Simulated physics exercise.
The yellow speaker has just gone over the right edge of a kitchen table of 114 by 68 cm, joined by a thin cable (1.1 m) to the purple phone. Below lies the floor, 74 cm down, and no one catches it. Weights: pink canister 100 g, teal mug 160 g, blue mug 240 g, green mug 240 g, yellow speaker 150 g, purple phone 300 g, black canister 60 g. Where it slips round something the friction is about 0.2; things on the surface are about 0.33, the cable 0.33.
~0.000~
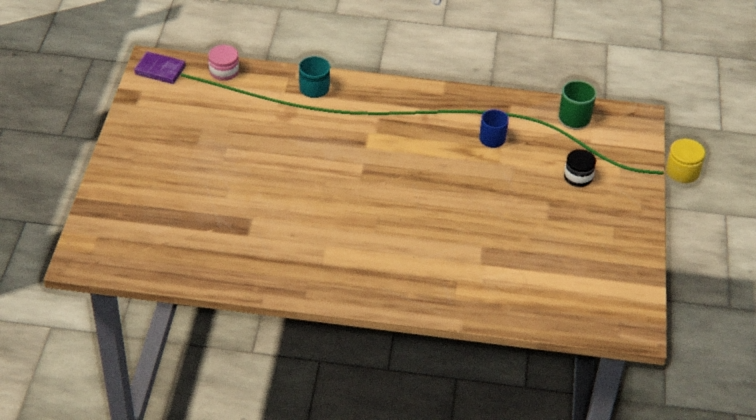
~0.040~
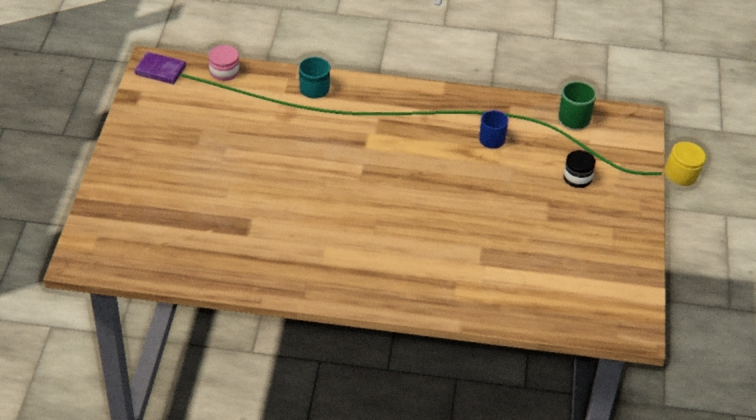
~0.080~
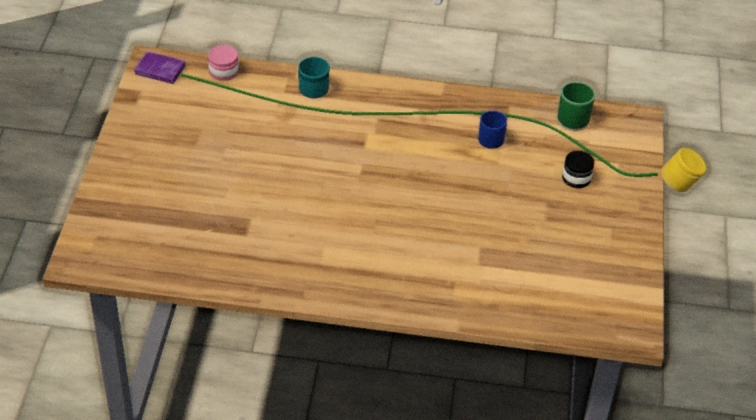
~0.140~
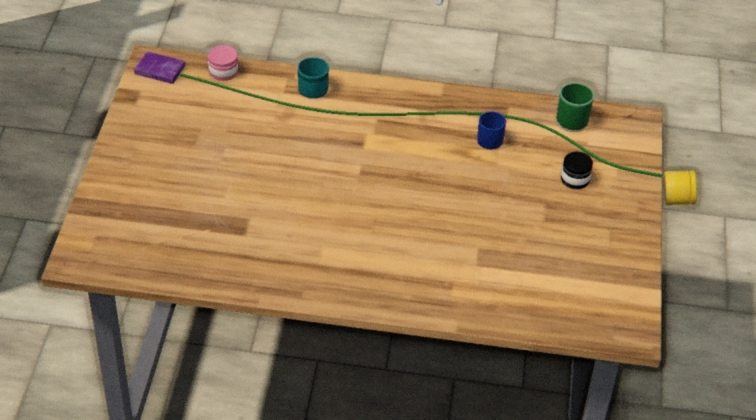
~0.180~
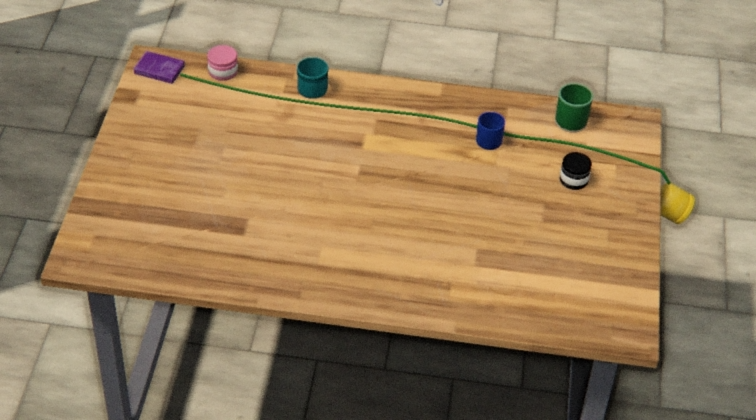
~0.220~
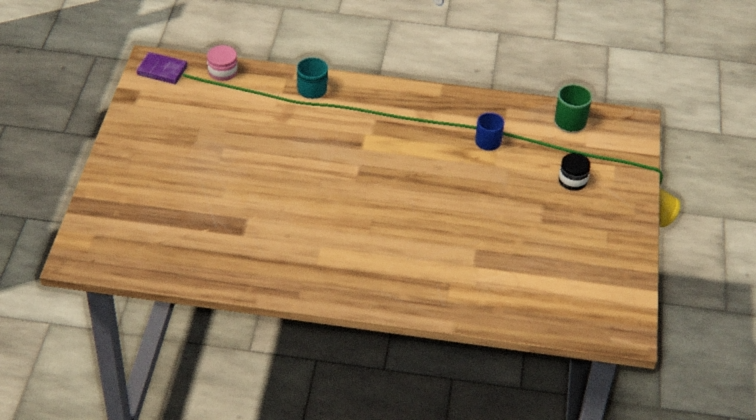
Yellow cup-like object tipping and dropping beside a wooden table's right edge, pulling straight the green cable leading to a purple object.
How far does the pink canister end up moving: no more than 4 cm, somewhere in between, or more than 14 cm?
Its displacement will be small.
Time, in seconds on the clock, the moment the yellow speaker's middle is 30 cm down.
Never.
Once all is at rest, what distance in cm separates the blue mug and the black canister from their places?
In the end the blue mug has moved about 0 cm, while the black canister has moved about 0 cm.
After 0.5 s, the cable's tail end at (200, 78); yellow speaker over the edge, purple phone 4 cm off its start.
After 0.7 s, the cable's tail end at (205, 79); purple phone 6 cm off its start, yellow speaker over the edge.
After 1.0 s, the cable's tail end at (205, 79); yellow speaker over the edge, purple phone 6 cm off its start at (183, 70).
After 1.2 s, the cable's tail end at (205, 79); yellow speaker over the edge, purple phone 6 cm off its start.
After 2.4 s, the cable's tail end at (205, 79); pink canister 0 cm off its start at (222, 55), yellow speaker over the edge, purple phone 6 cm off its start at (183, 70).
